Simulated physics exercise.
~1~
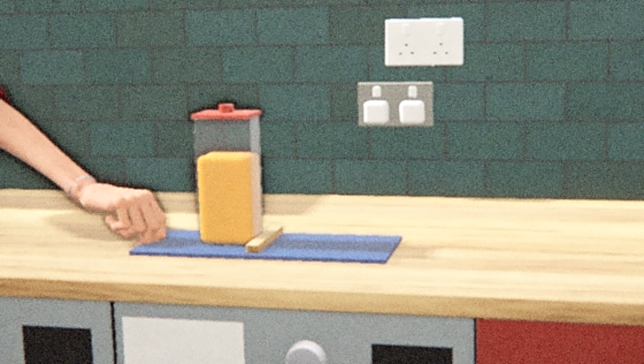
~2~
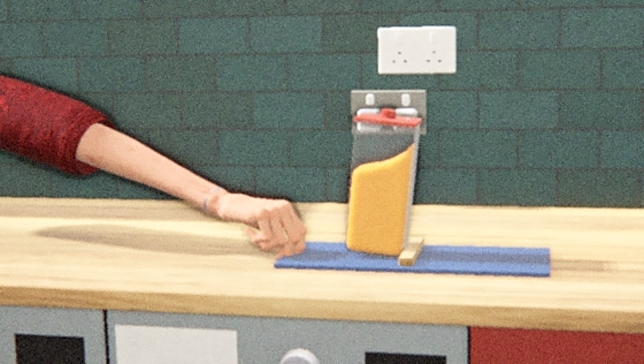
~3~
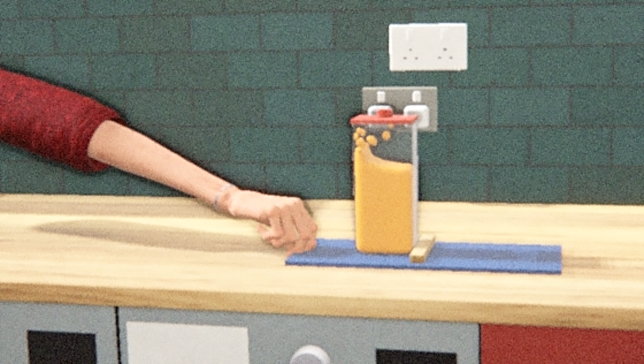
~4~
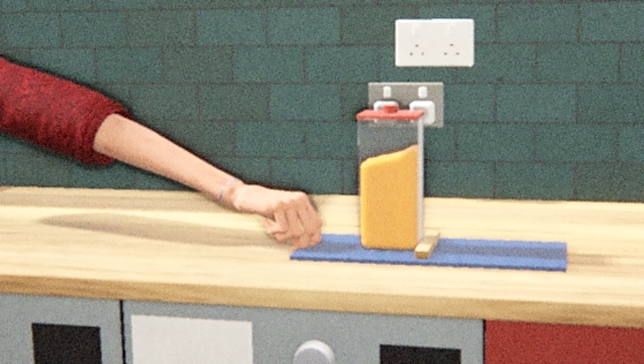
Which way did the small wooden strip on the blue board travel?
The small wooden strip moved to the right along with the board.
